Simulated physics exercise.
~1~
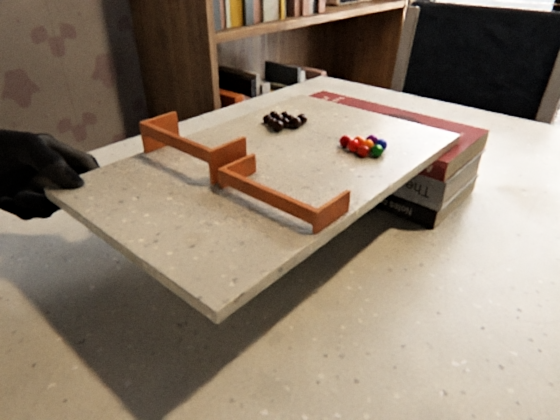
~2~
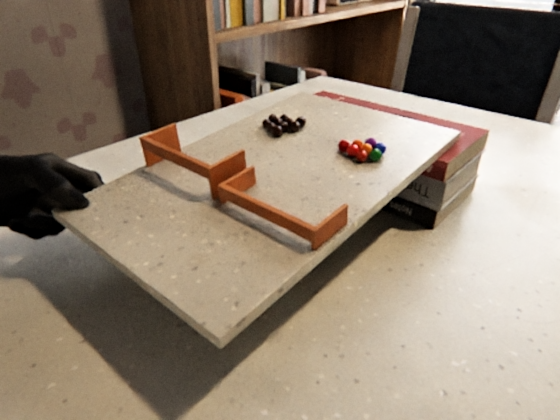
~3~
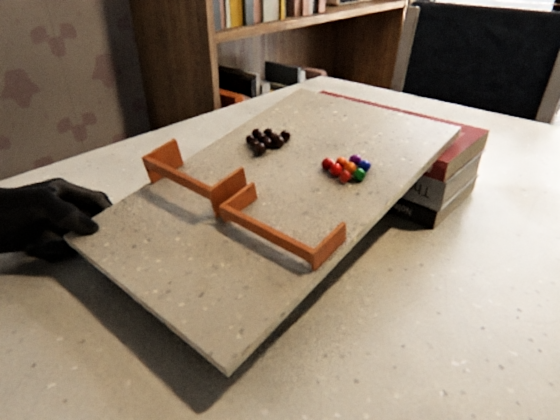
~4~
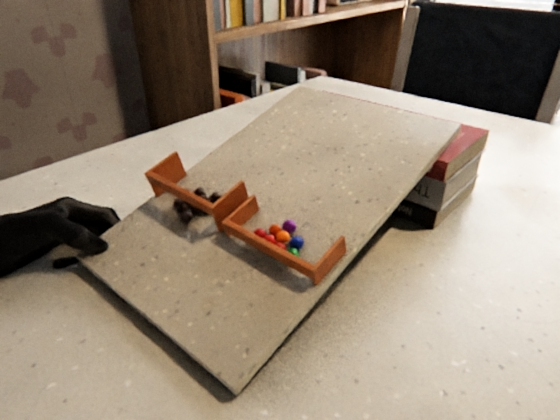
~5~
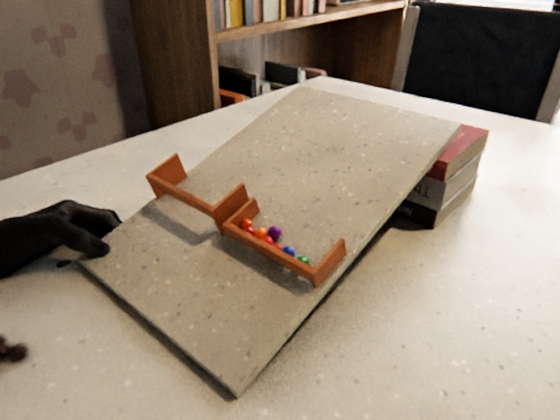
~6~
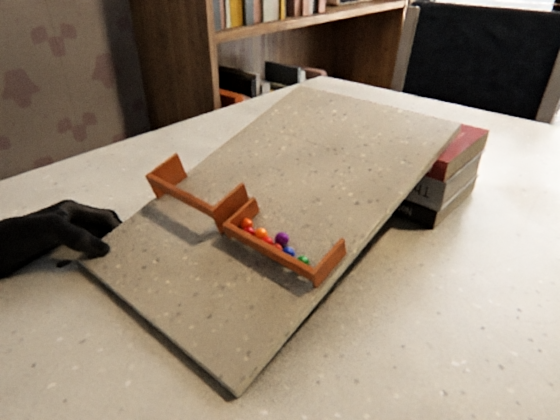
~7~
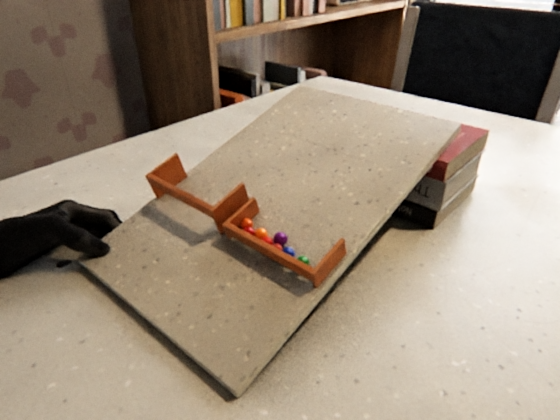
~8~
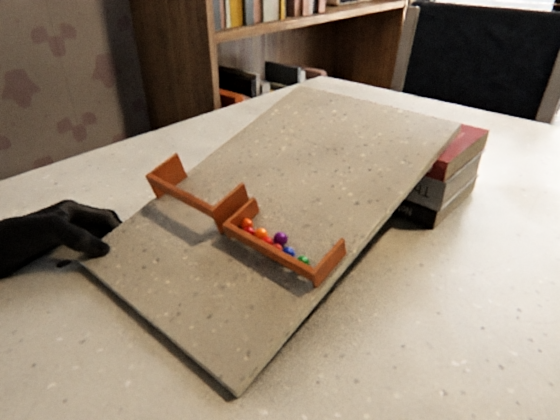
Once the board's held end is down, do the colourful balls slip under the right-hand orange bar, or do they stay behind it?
The colourful balls stay behind the right-hand bar, spread out along it. Only the dark pieces slip under their bar, the one on the left.
On a pale speckled table near a bookshelf, a black-gloved hand holds up the left end of a board whose other end rests on a stack of books. Two orange bars stand on the board, with a cluster of small dark pieces and a cluster of colourful balls above them. The hand lowers its end, and both clusters slide down toward the bars. The dark pieces pass under the left bar and travel off toward the lower left, out of view. The colourful balls spread out along the right bar and stay there, while the hand remains at the lowered end.
